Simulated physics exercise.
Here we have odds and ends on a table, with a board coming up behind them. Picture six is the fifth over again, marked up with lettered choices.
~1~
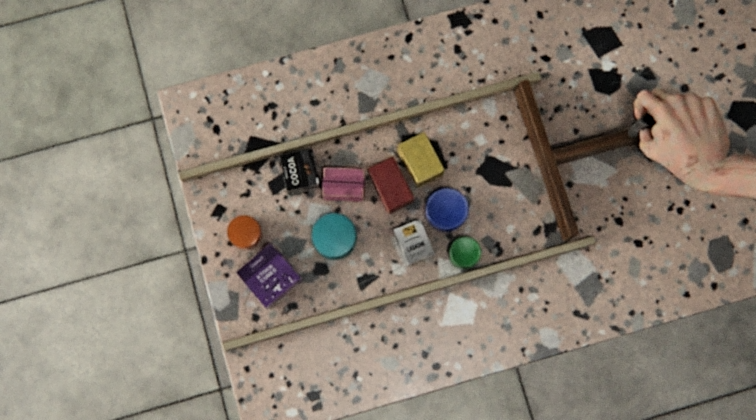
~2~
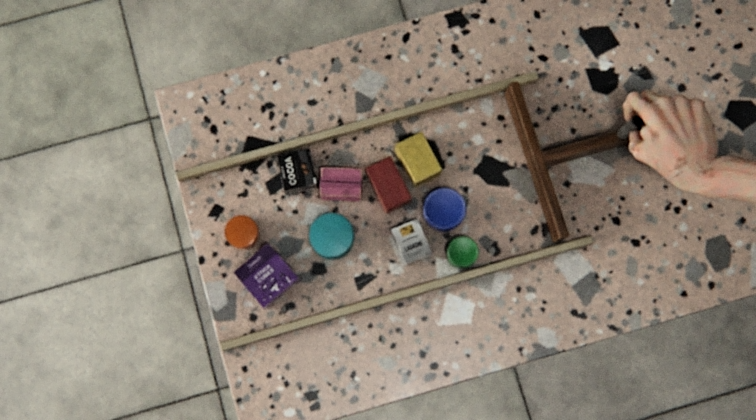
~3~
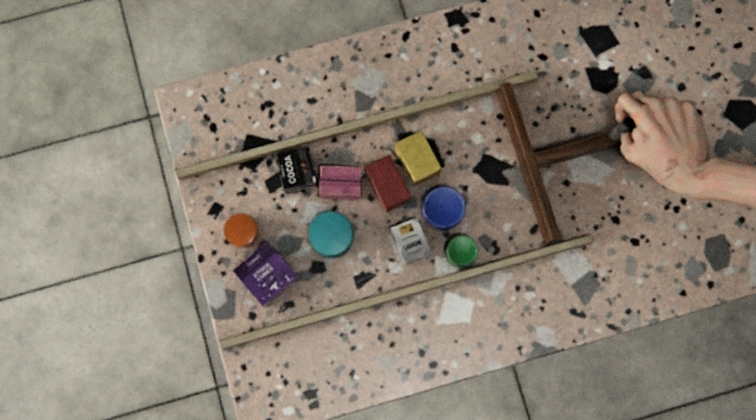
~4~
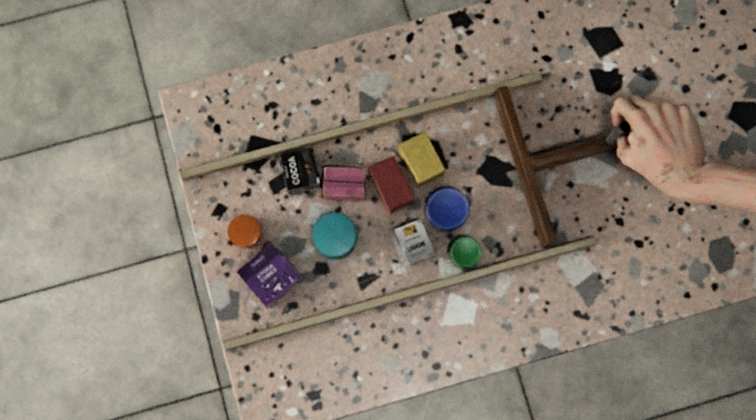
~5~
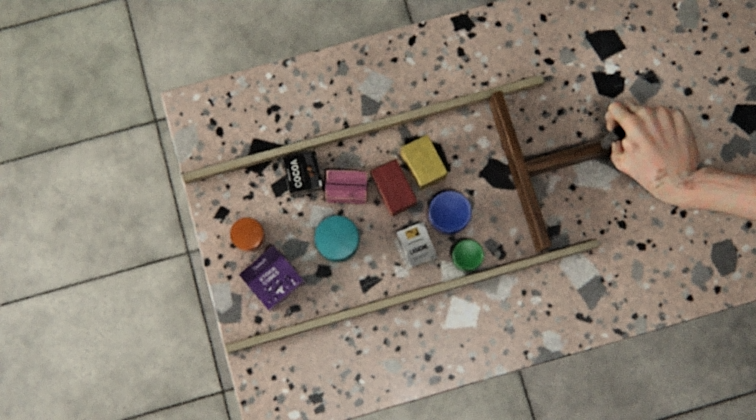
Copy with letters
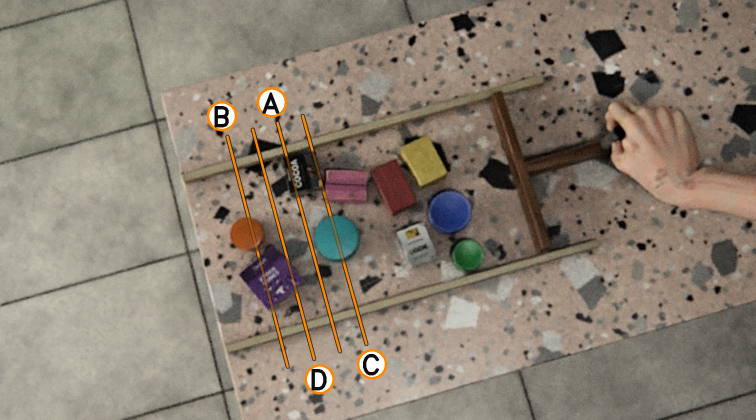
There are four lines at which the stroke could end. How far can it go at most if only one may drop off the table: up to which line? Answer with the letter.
As far as mark A.
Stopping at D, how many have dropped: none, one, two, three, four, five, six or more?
In all, two.
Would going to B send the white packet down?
No.
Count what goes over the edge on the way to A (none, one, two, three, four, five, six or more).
One.
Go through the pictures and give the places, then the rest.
The first frame shows turquoise tin (335, 237); blue tub (447, 211); purple packet (270, 277).
The second frame shows board (539, 158); pink box (341, 185).
The third frame shows board (531, 159); yellow block (418, 159).
The fourth frame shows board (527, 163); orange pot (245, 232).
The fifth frame shows board (522, 168); black packet (303, 175); turquoise tin (338, 239); blue tub (450, 214).
On the marked copy, A at (308, 234); B at (257, 249); C at (334, 227); D at (283, 242).
With A. Early on, board (445, 190); green jar (443, 263); white packet (408, 251).
Further on, board (368, 211); purple packet (264, 284); pink box (279, 213).
At the end, board (310, 228); orange pot over the edge; purple packet (228, 314); one fallen.
As for the rest, B drops four; C is within the limit but short; D drops two.
